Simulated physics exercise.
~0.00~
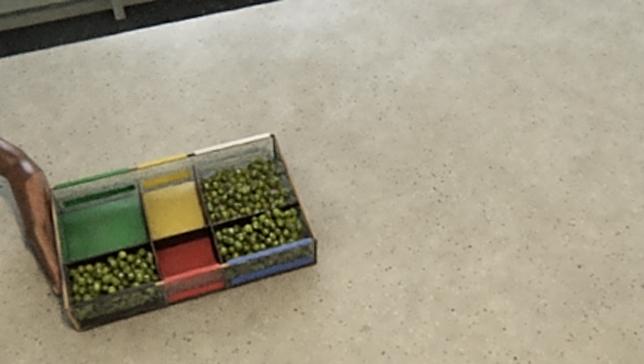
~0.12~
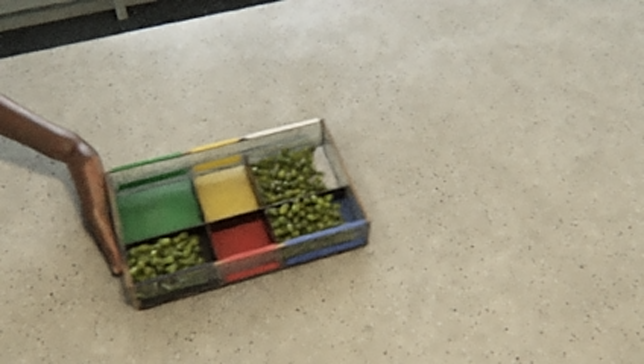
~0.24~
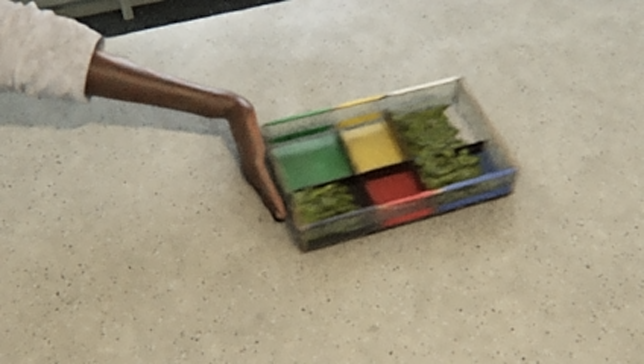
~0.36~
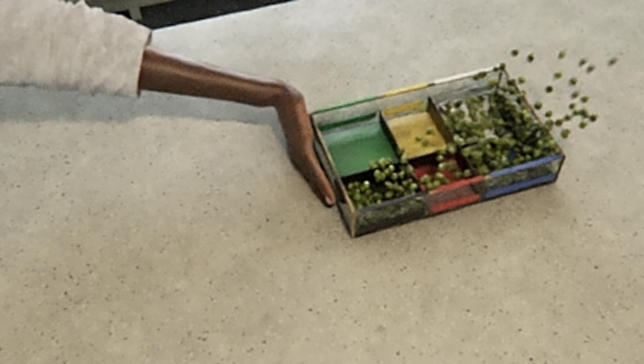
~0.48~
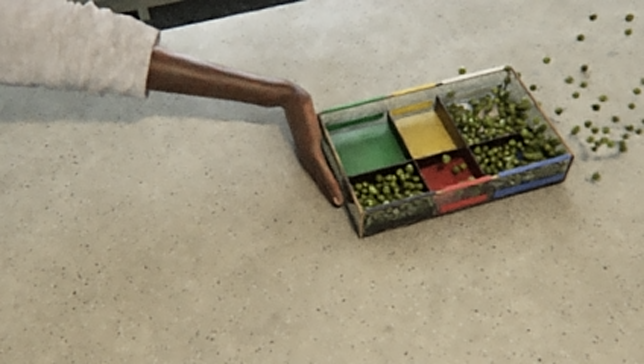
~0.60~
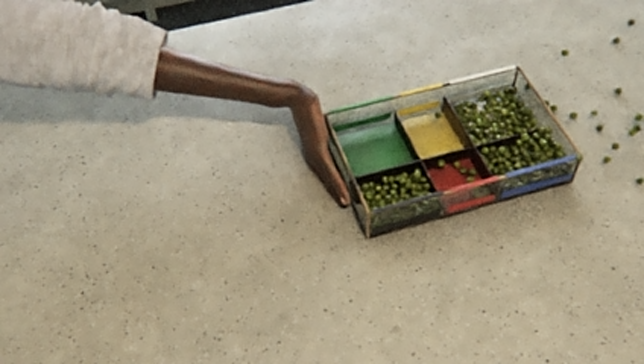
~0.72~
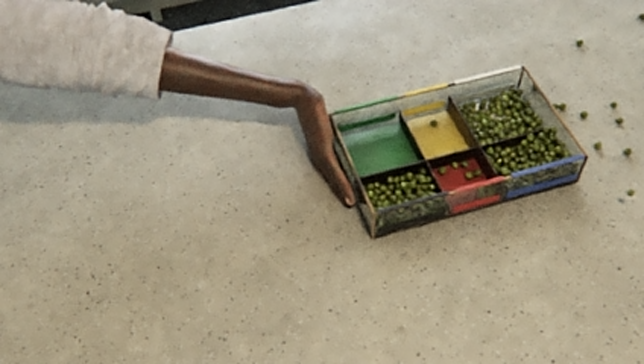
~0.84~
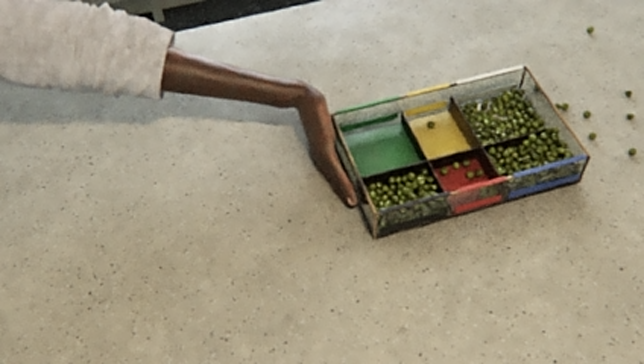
On a pale speckled countertop, a hand pushes a divided tray right, then stops, small green olives spilling past its far end.
